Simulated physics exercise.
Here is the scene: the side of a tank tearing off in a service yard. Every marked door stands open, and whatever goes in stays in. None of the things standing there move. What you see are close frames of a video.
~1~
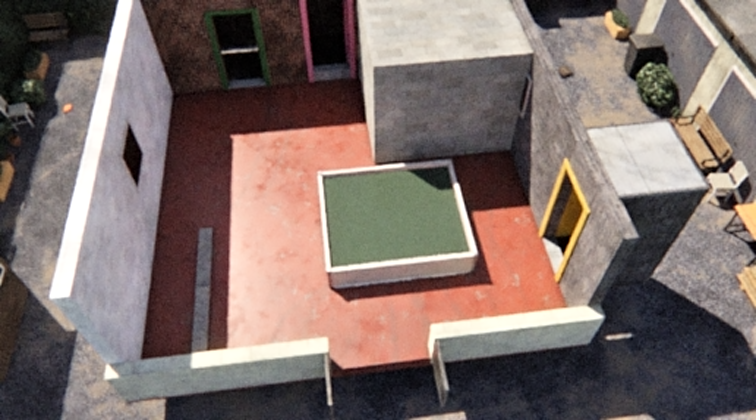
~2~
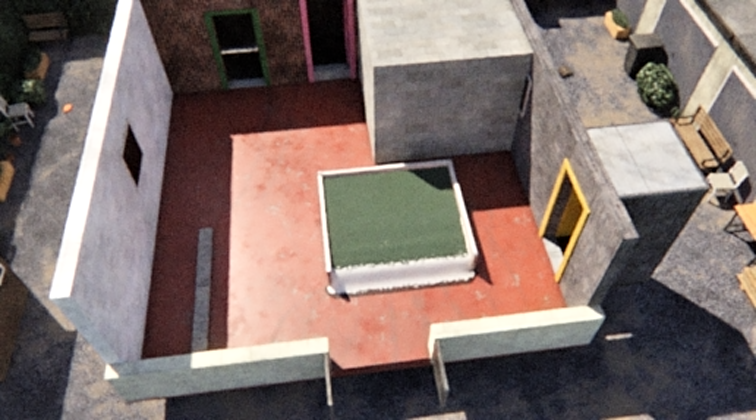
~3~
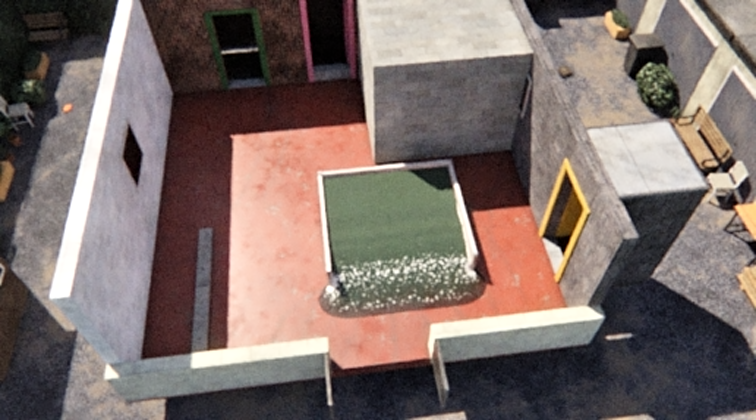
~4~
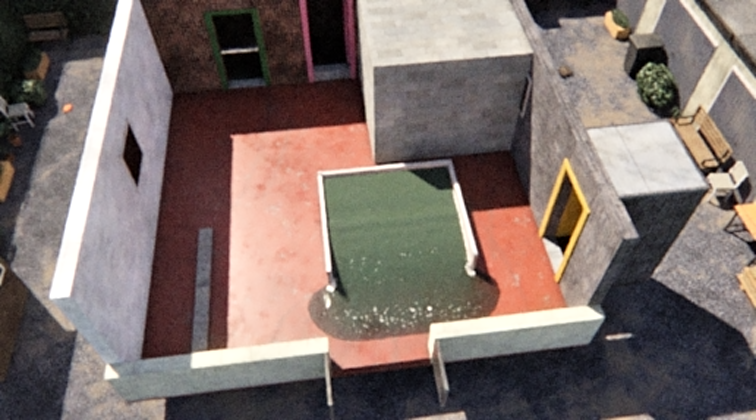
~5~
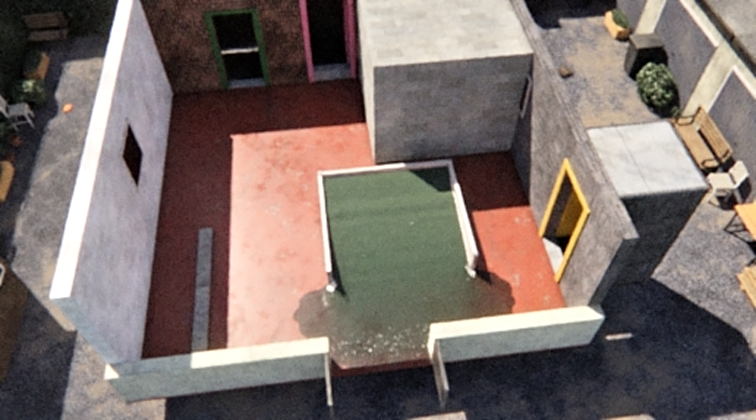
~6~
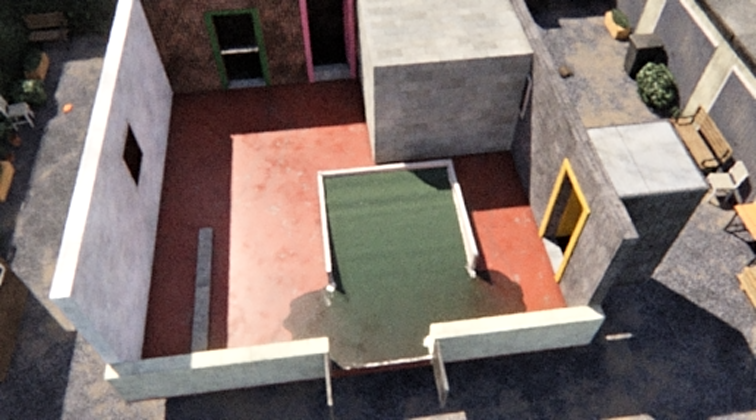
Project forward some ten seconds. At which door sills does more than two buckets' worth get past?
Outcome: The green door will receive two buckets or fewer. The pink door will receive two buckets or fewer. The yellow door will receive over two buckets.
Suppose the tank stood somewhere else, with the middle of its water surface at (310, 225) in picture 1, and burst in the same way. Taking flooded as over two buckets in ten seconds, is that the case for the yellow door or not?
Note: Yellow door door, limit not reached.
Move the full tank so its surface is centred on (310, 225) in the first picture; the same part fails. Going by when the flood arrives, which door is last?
My pick is the pink one.
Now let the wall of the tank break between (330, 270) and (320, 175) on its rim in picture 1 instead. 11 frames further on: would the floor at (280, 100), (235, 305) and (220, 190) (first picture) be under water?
Taking the three spots as listed, they end up spared, inundated and inundated.
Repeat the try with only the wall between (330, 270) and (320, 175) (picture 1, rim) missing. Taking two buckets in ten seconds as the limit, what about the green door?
Note: Green door admits more.
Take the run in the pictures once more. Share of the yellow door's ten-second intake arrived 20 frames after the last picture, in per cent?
Approximately 25 per cent.
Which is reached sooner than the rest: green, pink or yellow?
My pick is the yellow door.
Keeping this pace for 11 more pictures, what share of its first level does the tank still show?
Near 42 in a hundred.
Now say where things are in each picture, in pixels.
The first frame shows the open tank at (393, 214) is whole and still.
In the second frame, water pours out at (402, 273) and has run to (331, 292).
In the third frame, the front is at (325, 304), out from the gap at (402, 273).
In the fourth frame, the front is at (324, 325), out from the gap at (402, 273).
In the fifth frame, water pours out at (402, 274) and has run to a hidden place.
In the sixth frame, water pours out at (402, 273) and has run to a hidden place.
A moment on, water covers 15 % of the floor; the green door not reached, the pink door not reached, the yellow door not reached.
Next, water covers 20 % of the floor; the green door not reached, the pink door not reached, the yellow door wet at the sill, nothing in.
Then, water covers 35 % of the floor; the green door not reached, the pink door not reached, the yellow door under two buckets in.
Later, water covers 50 % of the floor; the green door not reached, the pink door not reached, the yellow door over two buckets in.
In the end, water covers 75 % of the floor; the green door not reached, the pink door not reached, the yellow door over two buckets in.
